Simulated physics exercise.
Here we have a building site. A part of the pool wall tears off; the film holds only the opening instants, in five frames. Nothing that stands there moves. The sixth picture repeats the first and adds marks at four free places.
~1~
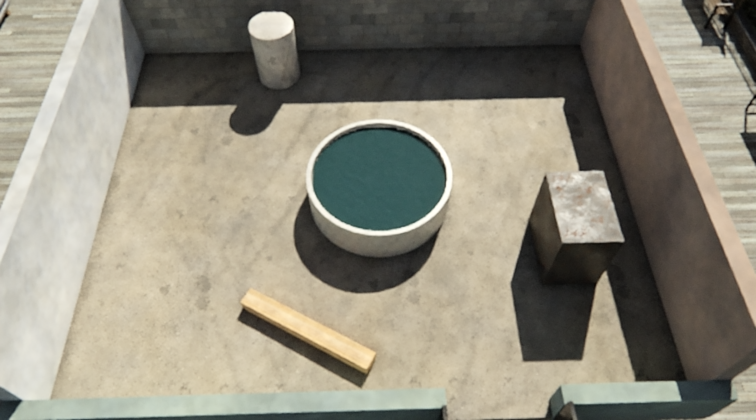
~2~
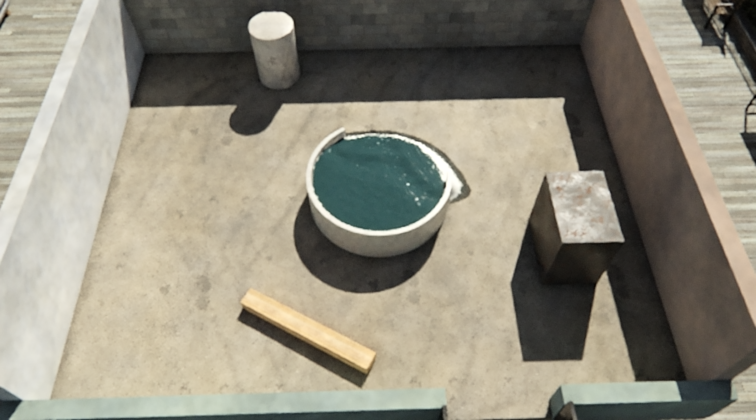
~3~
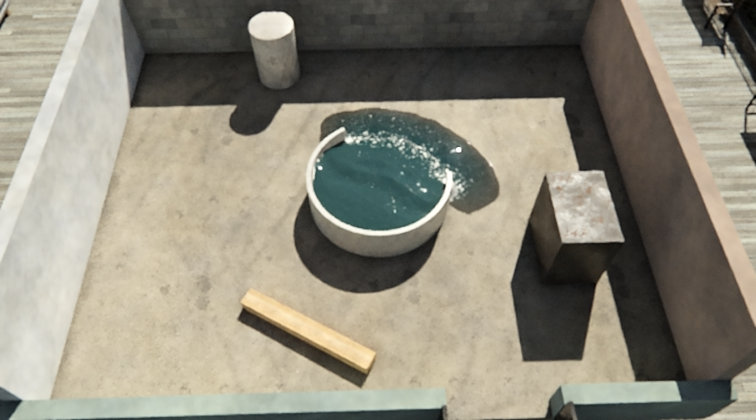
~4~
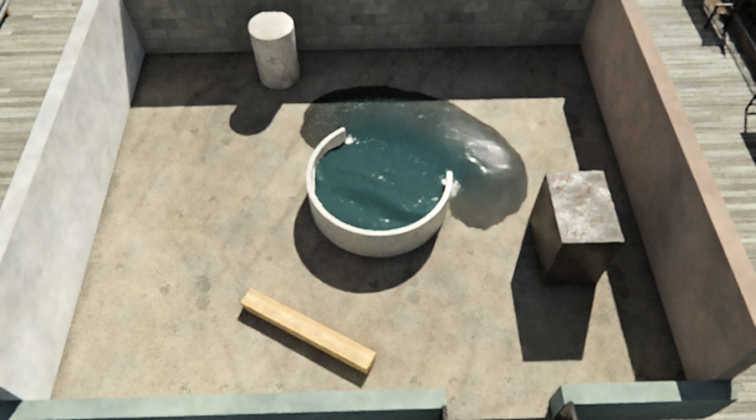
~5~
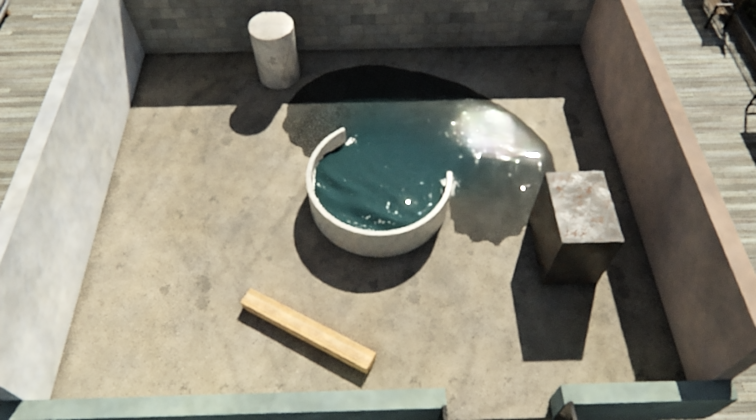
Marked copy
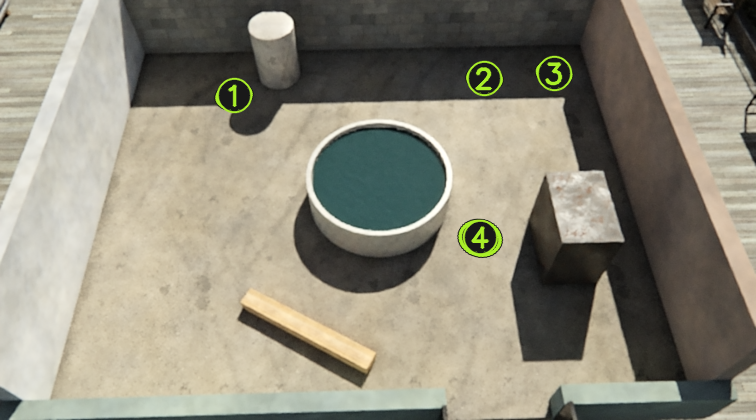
At first, a round, pale-walled pool full of dark green water sits still in a walled concrete yard, with a plank, a block and a cylinder around it. Then the far right part of its rim opens and water pours out, spreading across the ground toward the back wall and the block.
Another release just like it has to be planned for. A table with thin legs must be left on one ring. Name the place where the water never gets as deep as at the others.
Go for 1.
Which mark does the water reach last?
The answer is 4.
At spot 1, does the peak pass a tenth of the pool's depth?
No, it does not.
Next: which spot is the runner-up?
Spot 4.
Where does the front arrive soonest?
That is spot 2.
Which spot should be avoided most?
Spot 3.
On the marked copy, 1 at (234, 95); 2 at (484, 78); 3 at (554, 73); 4 at (480, 237).
With 1, the water peaks at about 4 % of the depth that stood in the pool.
With 2, the water peaks at about 35 % of the depth that stood in the pool.
With 3, the water peaks at about 60 % of the depth that stood in the pool.
With 4, the water peaks at about 12 % of the depth that stood in the pool.
